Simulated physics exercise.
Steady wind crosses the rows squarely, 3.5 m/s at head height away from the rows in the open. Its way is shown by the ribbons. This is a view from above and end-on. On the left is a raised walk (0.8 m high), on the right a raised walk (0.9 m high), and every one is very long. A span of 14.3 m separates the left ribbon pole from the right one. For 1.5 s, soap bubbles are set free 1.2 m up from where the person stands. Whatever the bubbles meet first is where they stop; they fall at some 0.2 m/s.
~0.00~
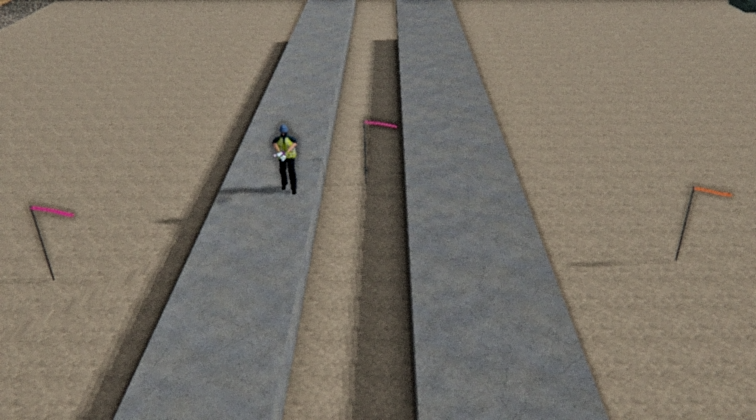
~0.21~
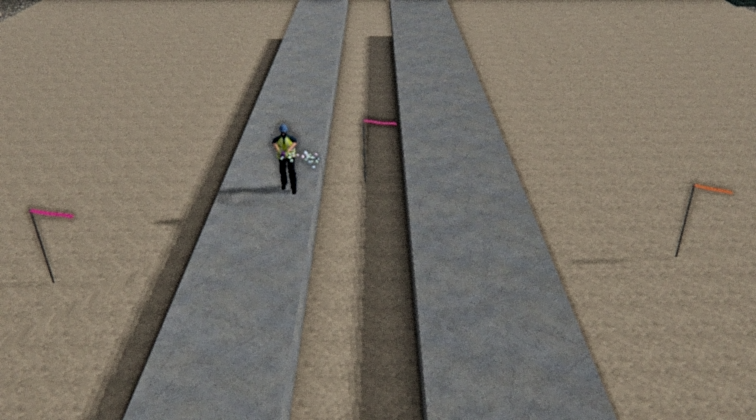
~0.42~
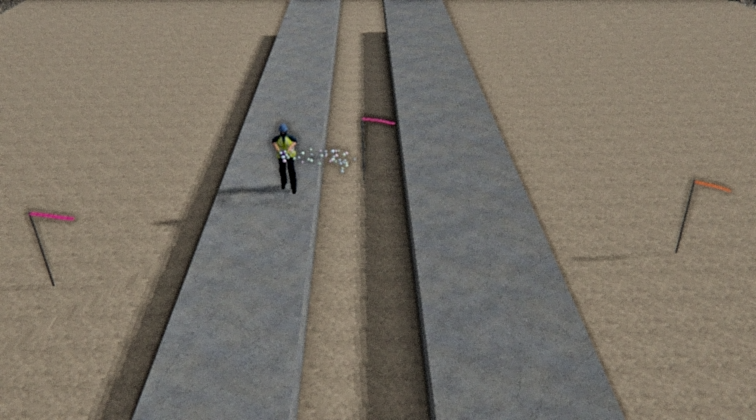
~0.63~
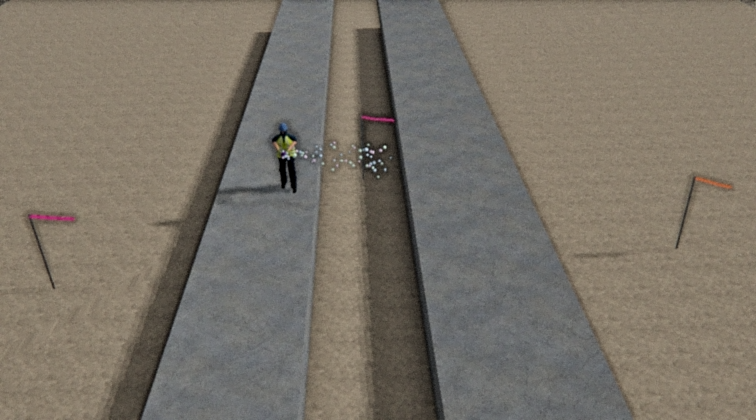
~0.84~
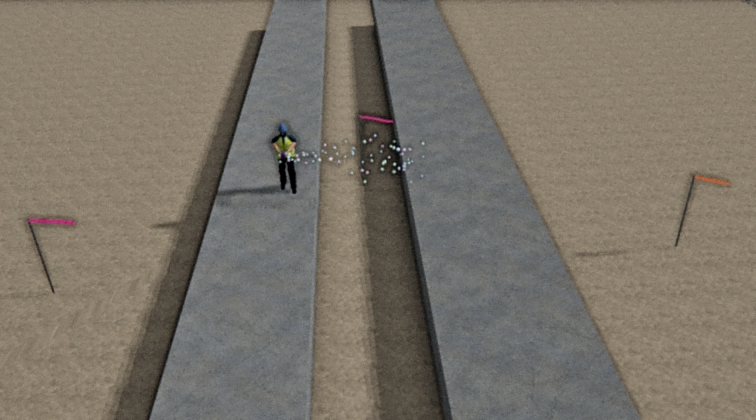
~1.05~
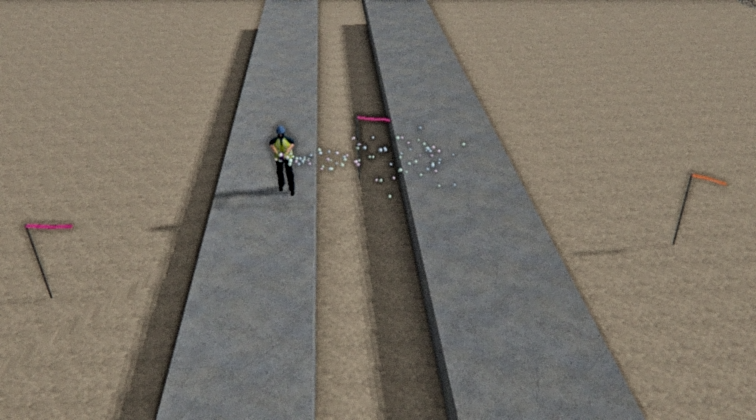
At the start, a person in a yellow vest stands on the left of two long grey raised walks, with ribbons streaming rightward from poles. Small pale bubbles then appear beside the person and drift right across the gap, spreading into a loose trail that reaches over the right walk as the view shifts slightly.
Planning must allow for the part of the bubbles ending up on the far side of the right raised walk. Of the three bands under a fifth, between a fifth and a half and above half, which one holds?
The band that holds is above half.
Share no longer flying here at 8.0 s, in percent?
About 40 %.
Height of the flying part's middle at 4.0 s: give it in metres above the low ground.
Middle height: Approx. 1.4 m.
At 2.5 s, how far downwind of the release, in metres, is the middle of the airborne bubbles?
Around 6.0 m.
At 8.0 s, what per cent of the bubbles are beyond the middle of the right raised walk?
Near 95 %.
After 2.5 s, 75 % is beyond the right raised walk; 4 % has touched down or left; the middle of what still flies is 1.8 m above the low ground, near (529, 156).
After 4.0 s, 96 % is beyond the right raised walk; 9 % has touched down or left; the middle of what still flies is 1.4 m above the low ground, near (702, 162).
After 8.0 s, 96 % is beyond the right raised walk; 42 % has touched down or left.
After 20.0 s, 96 % is beyond the right raised walk; 100 % has touched down or left.
After 45.0 s, 96 % is beyond the right raised walk; 100 % has touched down or left.
